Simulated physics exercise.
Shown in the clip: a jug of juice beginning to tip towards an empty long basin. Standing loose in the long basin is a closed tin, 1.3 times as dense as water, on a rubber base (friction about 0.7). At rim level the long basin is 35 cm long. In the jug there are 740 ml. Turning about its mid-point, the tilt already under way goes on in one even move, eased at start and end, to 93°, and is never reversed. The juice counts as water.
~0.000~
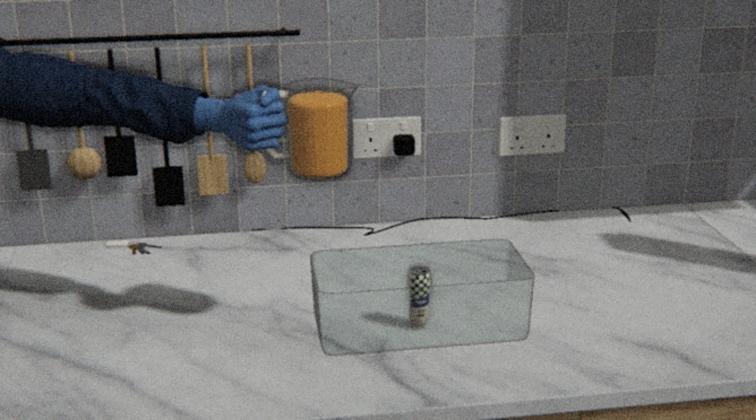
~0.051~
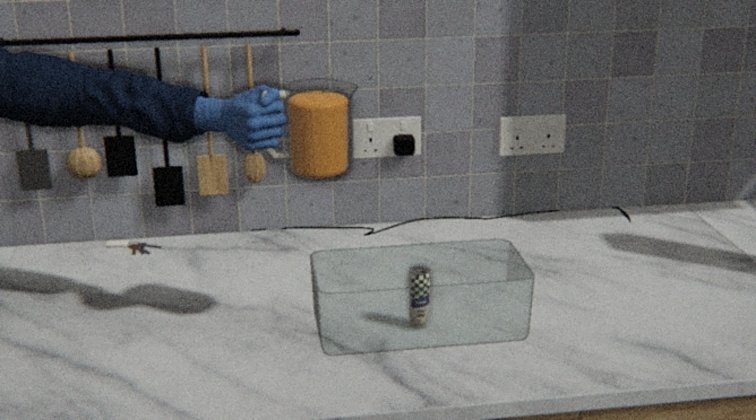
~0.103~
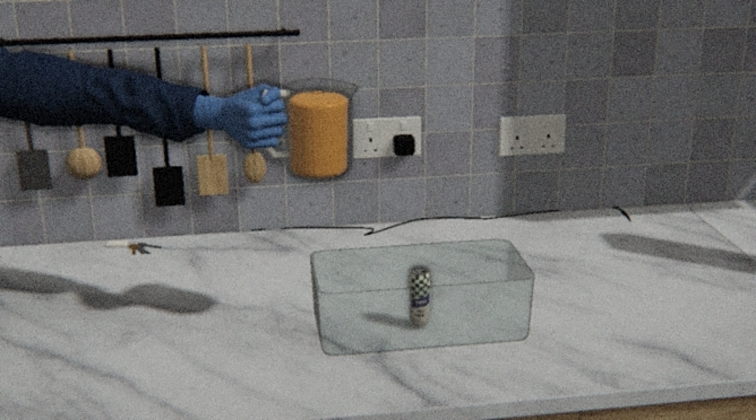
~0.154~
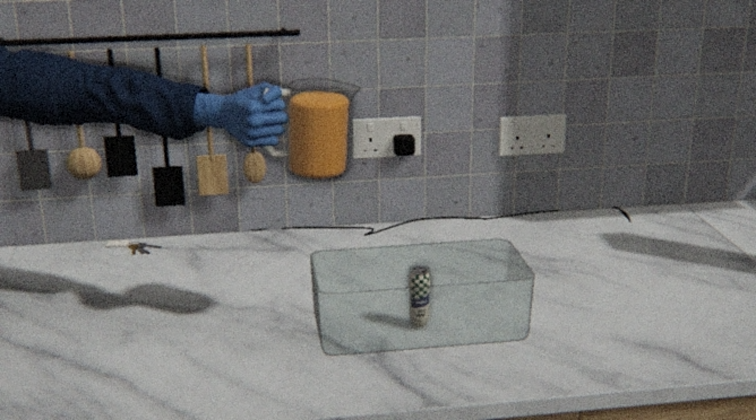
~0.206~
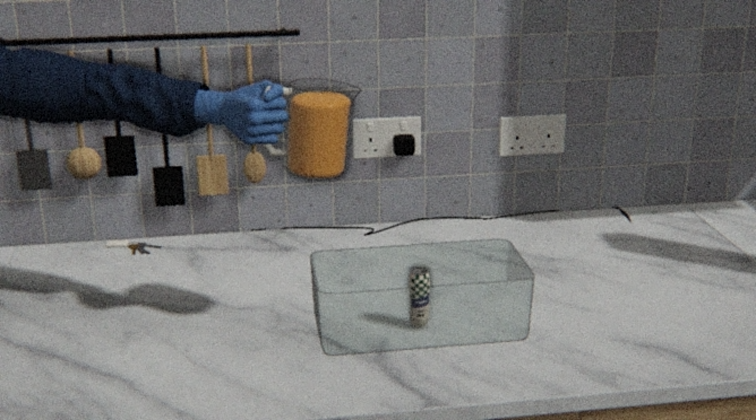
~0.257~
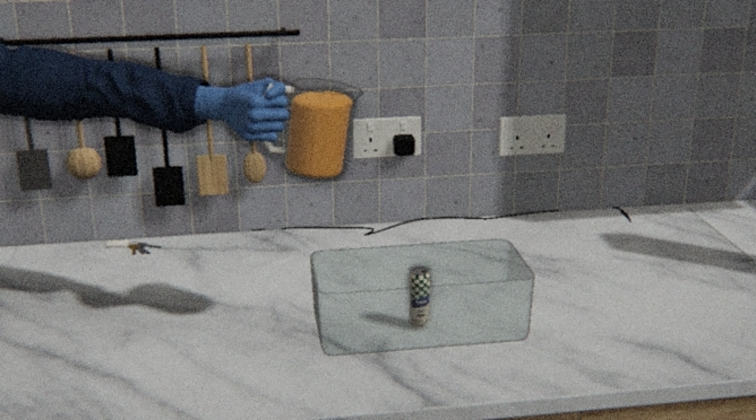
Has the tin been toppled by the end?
No, it is upright.
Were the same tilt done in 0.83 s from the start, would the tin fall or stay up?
The tin stays on its base.
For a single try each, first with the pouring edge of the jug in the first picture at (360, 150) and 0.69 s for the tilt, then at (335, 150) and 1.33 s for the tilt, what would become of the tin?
Try 1: Tipped over; try 2: Still standing.
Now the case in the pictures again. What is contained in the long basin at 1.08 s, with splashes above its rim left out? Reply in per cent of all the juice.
I'd say roughly 20 in a hundred of it.
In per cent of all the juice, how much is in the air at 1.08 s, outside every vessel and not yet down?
In-air share: About 24 %.
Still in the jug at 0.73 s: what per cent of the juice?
Close to 92 percent of the liquid remains at that time.
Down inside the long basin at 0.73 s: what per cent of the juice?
The basin holds roughly 0 in a hundred parts at that moment.
Then, 0.73 s in, the tilt is 54° and 91 per cent is still to pour; the tin stands where it began.
Then, 1.08 s in, the tilt is 85° and 56 per cent is still to pour; the tin stands where it began.
Then, 1.44 s in, the tilt is 93° and 16 per cent is still to pour; the tin stands where it began.
Then, 1.83 s in, the tilt is 93° and 4 per cent is still to pour; the tin stands where it began.
Finally, the tin stands where it began.
